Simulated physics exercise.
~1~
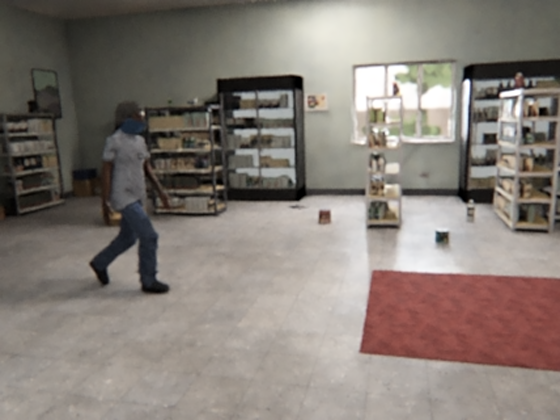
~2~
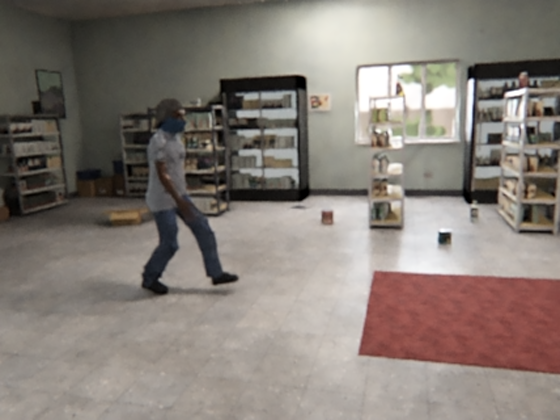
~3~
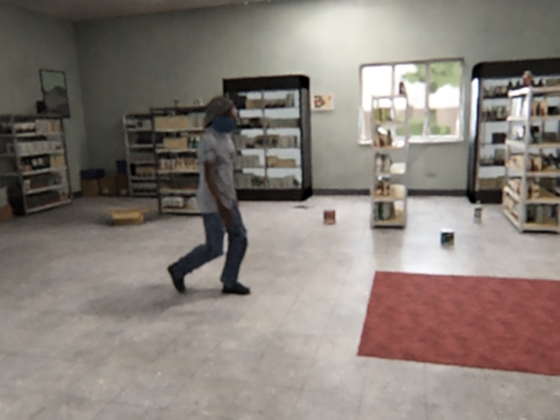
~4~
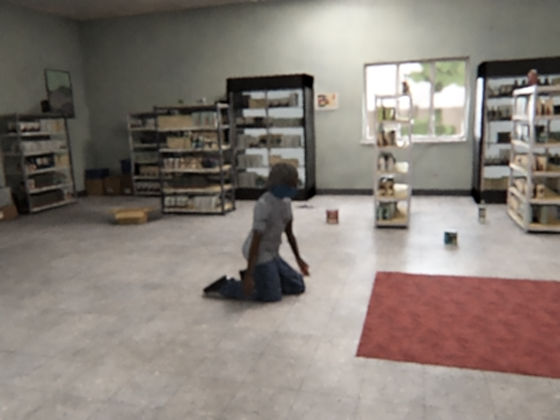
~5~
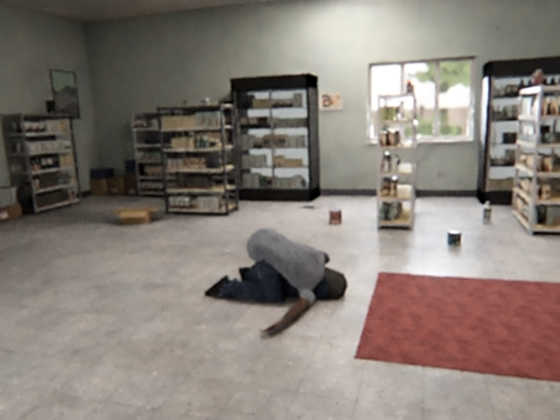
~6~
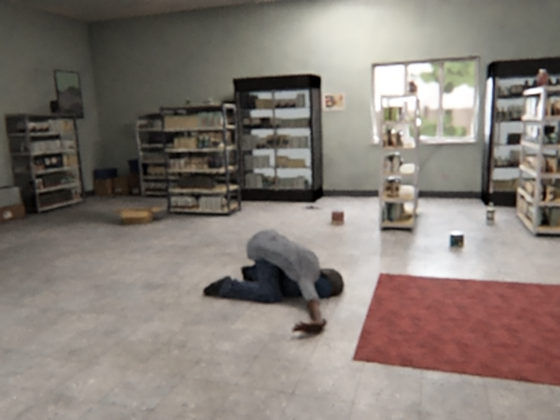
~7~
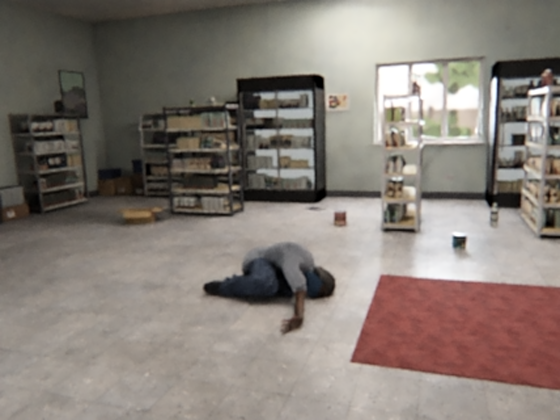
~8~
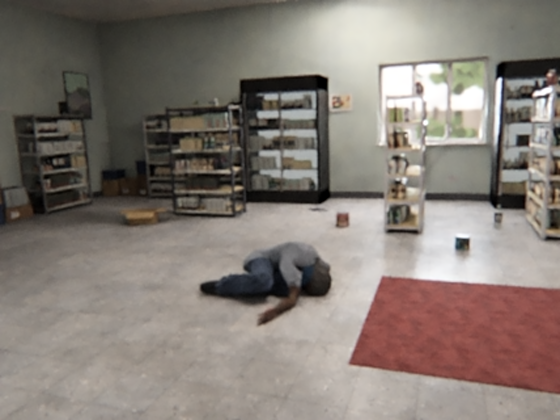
The footage shows a person in a grey shirt, jeans and blue face covering walking right across a room of stocked shelves towards a red mat, dropping to the knees, then collapsing forward and lying still on the floor, head short of the mat's near edge.
